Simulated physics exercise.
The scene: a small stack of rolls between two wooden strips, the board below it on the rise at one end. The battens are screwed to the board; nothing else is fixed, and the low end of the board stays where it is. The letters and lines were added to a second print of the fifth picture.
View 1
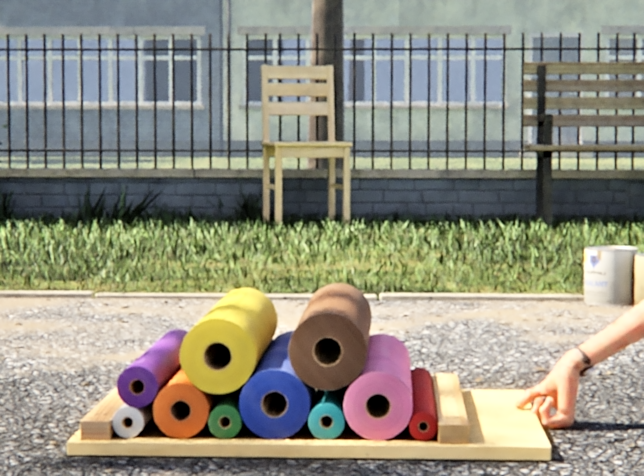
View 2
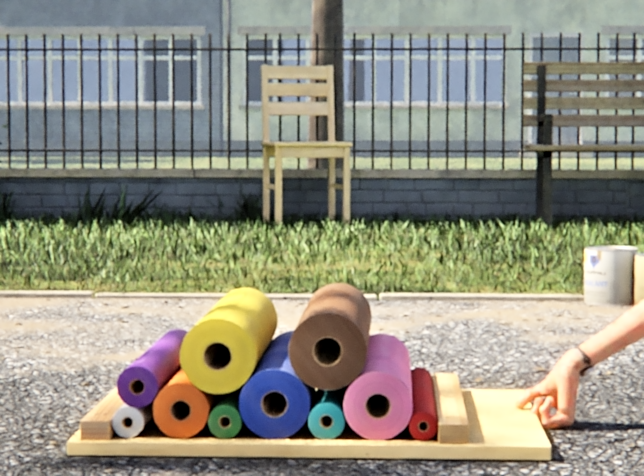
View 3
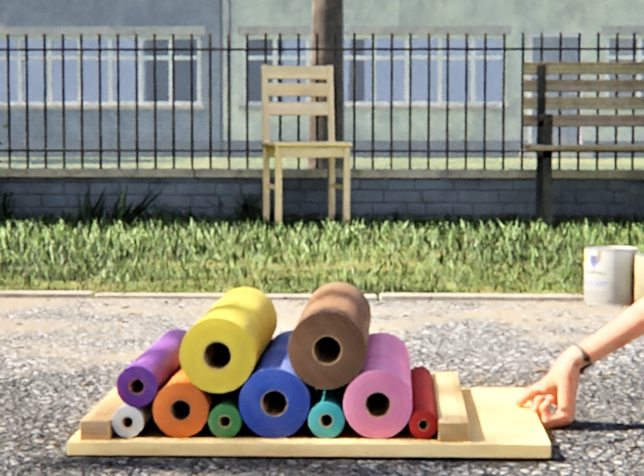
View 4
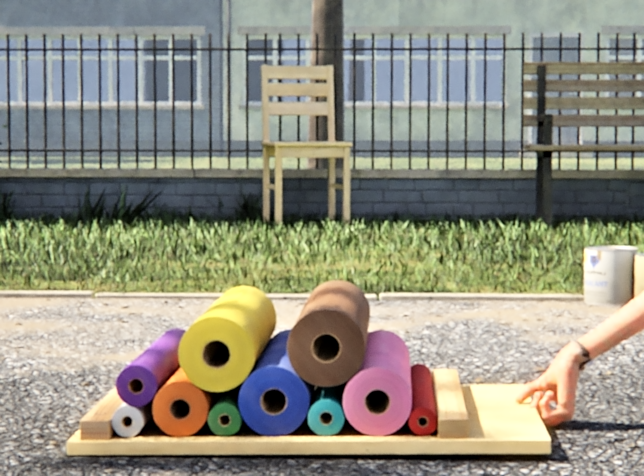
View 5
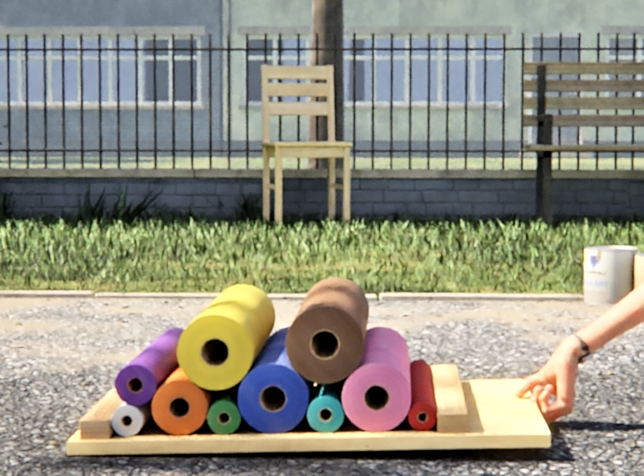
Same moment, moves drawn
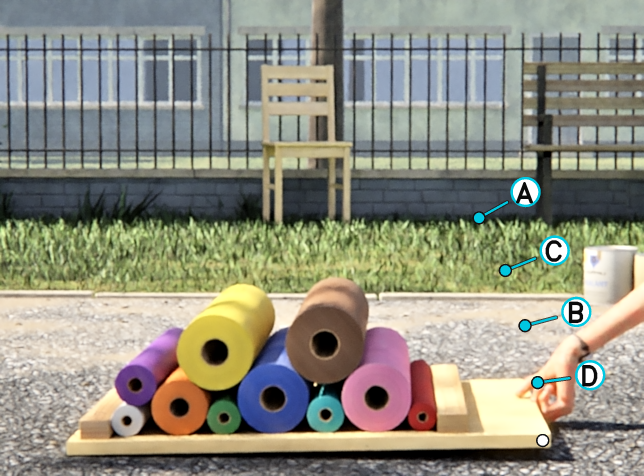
The clip shows colourful rolls stacked between two wooden strips on a board outdoors, a chair and bench behind them. A hand at the board's right end slowly raises that end slightly, and the rolls keep their arrangement.
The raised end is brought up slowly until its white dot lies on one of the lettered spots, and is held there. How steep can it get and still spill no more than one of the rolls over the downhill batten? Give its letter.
At most to A.
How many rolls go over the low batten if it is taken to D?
With D, one.
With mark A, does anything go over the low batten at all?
Yes, at A.
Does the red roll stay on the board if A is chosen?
Yes, with A.
On the marked copy, A at (479, 218); B at (525, 325); C at (505, 270); D at (538, 383); the white dot at (543, 440).
Taking A. A third of the way, board at 17°.
Two thirds of the way, board at 30°.
When it is over, board at 30°, one over the low batten (purple).
As for the rest, B one over the low batten (purple); C one over the low batten (purple); D one over the low batten (purple).
